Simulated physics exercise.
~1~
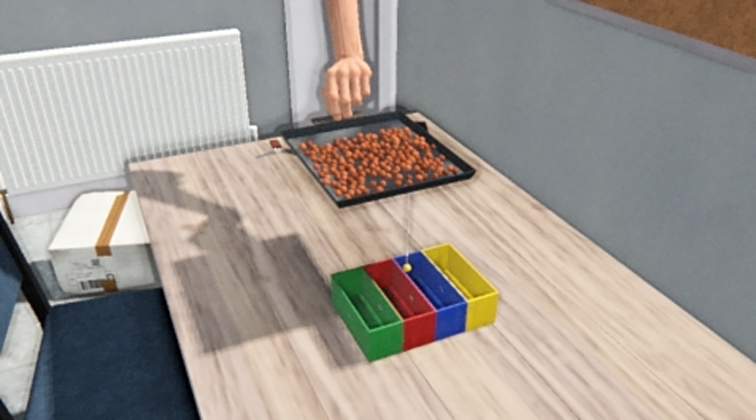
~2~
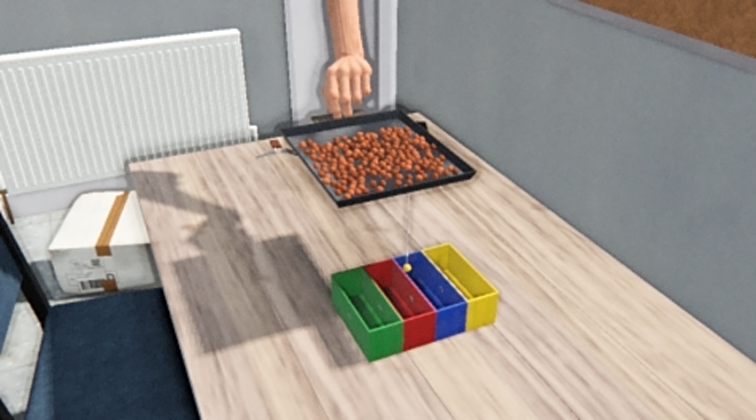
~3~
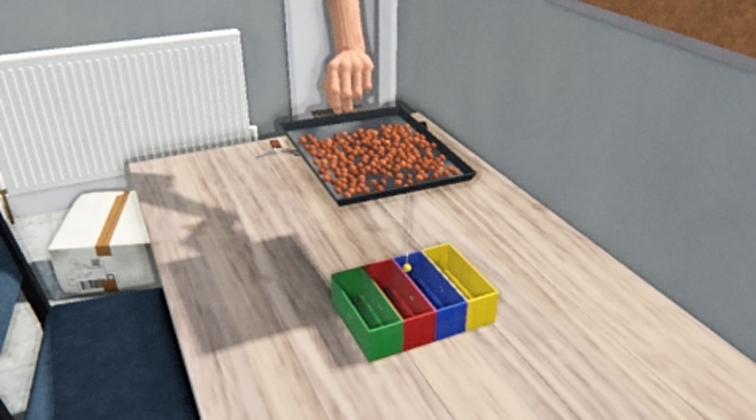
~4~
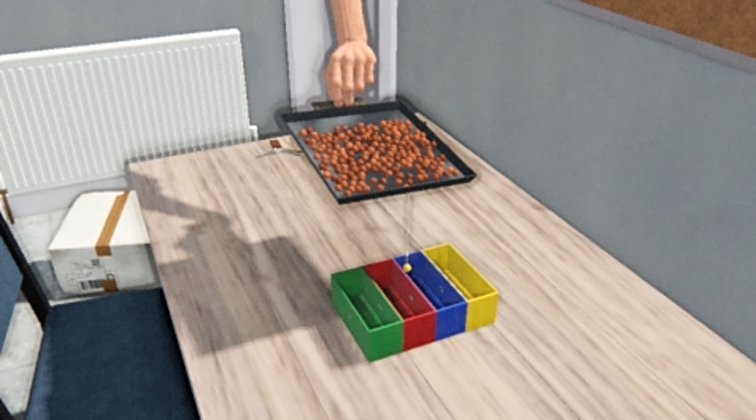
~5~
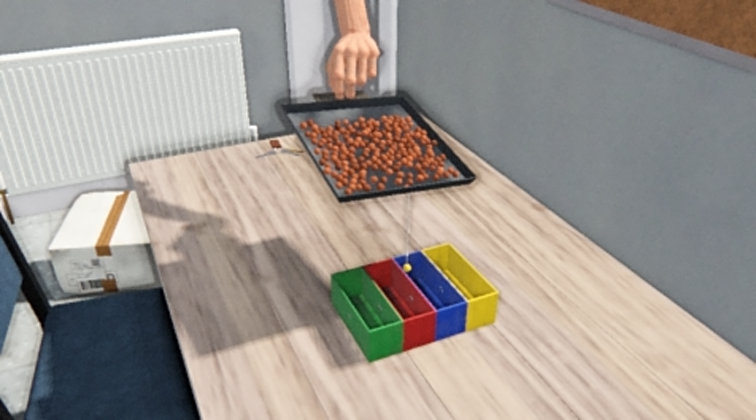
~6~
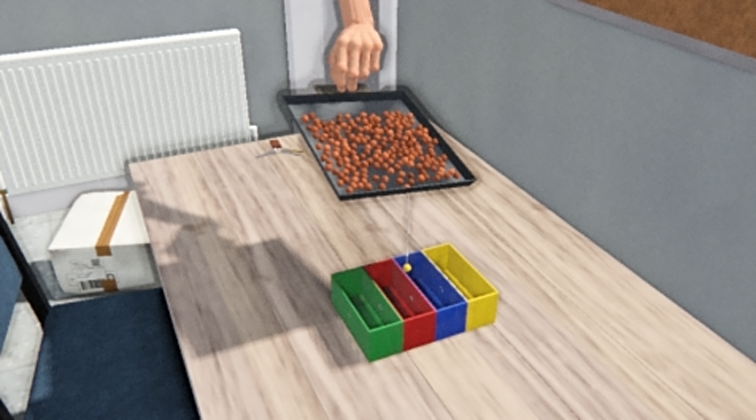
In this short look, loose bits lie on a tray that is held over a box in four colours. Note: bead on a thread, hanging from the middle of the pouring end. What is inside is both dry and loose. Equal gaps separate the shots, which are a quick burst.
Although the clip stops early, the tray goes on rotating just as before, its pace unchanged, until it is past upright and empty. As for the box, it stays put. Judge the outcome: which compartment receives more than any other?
The yellow compartment receives the most.
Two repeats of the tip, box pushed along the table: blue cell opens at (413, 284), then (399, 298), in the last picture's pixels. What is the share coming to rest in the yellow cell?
Close to 20 in a hundred first, close to 10 in a hundred second.
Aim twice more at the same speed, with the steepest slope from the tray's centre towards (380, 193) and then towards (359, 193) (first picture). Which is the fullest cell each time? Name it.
The green one, then the green cell.
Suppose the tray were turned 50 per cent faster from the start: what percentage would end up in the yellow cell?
Close to 50 in a hundred.
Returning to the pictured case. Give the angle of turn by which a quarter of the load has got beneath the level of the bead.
The tilt is near 85° by then.
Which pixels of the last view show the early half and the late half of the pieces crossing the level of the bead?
First close to (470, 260), next close to (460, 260).
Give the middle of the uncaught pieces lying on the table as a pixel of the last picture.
Those pieces end up centred close to (514, 293).
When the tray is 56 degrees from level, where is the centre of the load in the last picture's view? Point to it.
Look around (424, 155) in the last picture.
Shortly afterwards, tray tipped steeply; all but a few on the tray; only a few falling or outside the box.
Next, tray tipped right over; a little on the tray; near a third in the yellow cell; a little in the blue cell; only a few in the red cell; near half falling or outside the box.
Some moments later, tray tipped past a quarter turn; near half in the yellow cell; a little in the blue cell; only a few in the red cell; near a third falling or outside the box.
In the end, tray tipped past a quarter turn; near half in the yellow cell; a little in the blue cell; only a few in the red cell; none at all in the green cell; near a third outside the box.
